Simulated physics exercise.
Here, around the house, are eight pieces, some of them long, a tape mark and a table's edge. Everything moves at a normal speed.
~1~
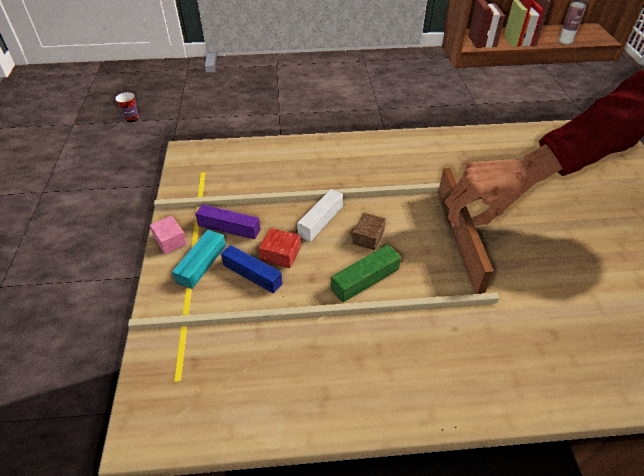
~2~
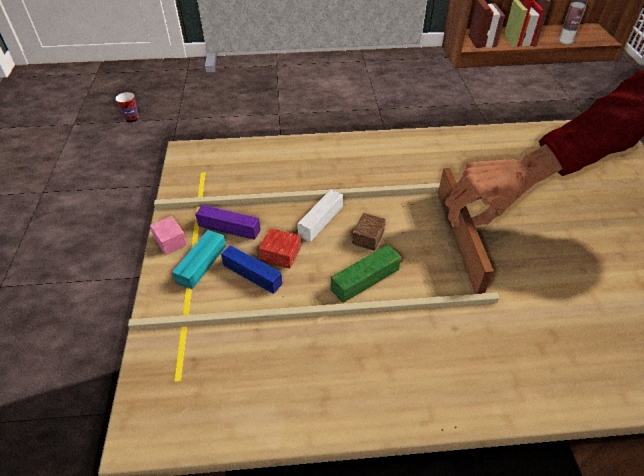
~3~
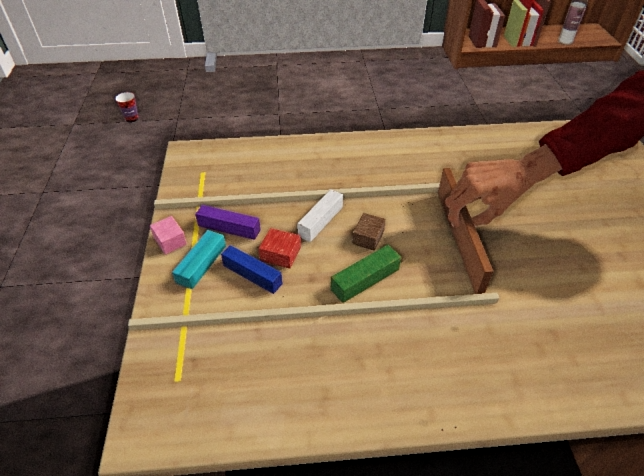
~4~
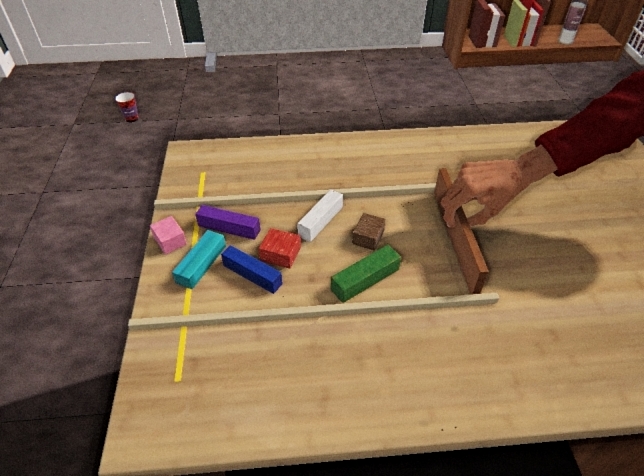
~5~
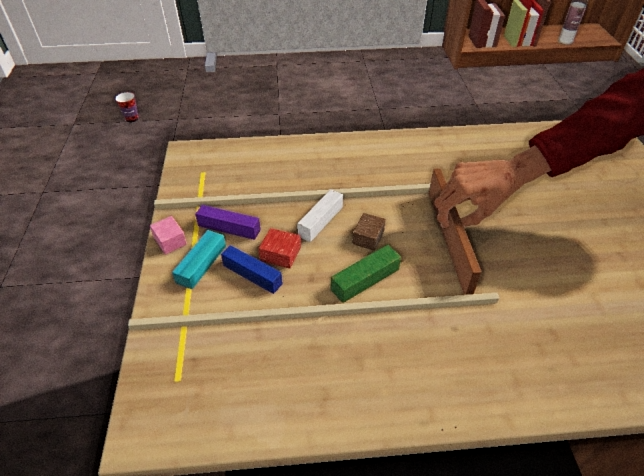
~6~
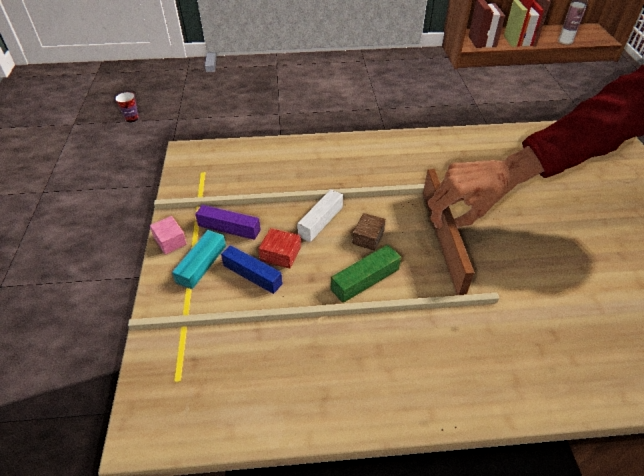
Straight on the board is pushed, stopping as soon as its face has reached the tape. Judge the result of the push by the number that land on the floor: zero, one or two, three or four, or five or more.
The number that land on the floor is three or four.
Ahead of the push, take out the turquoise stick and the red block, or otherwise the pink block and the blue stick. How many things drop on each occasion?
2, then 2.
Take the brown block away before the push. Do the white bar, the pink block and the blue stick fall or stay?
Note: White bar is on by the end; pink block is off by the end; blue stick is off by the end.
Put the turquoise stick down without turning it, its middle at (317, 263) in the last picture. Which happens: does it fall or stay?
It simply keeps its place on top.
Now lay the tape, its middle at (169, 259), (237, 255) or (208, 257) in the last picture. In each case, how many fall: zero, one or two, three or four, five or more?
Per place, in order: Five or over; either one or two; three or four.
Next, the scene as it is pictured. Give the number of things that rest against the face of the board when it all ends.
It's touching 3 at the end.
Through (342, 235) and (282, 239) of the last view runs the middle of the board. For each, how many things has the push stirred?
Tally at point one: 3; at point two: 8.
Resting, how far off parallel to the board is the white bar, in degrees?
Angle: Around 30°.
Soon after, none off yet; pink block at rest near (168, 235); turquoise stick at rest near (200, 259); purple stick at rest near (228, 222).
At rest, the number that fall off is three or four; fallen, blue stick, purple stick, turquoise stick and pink block.
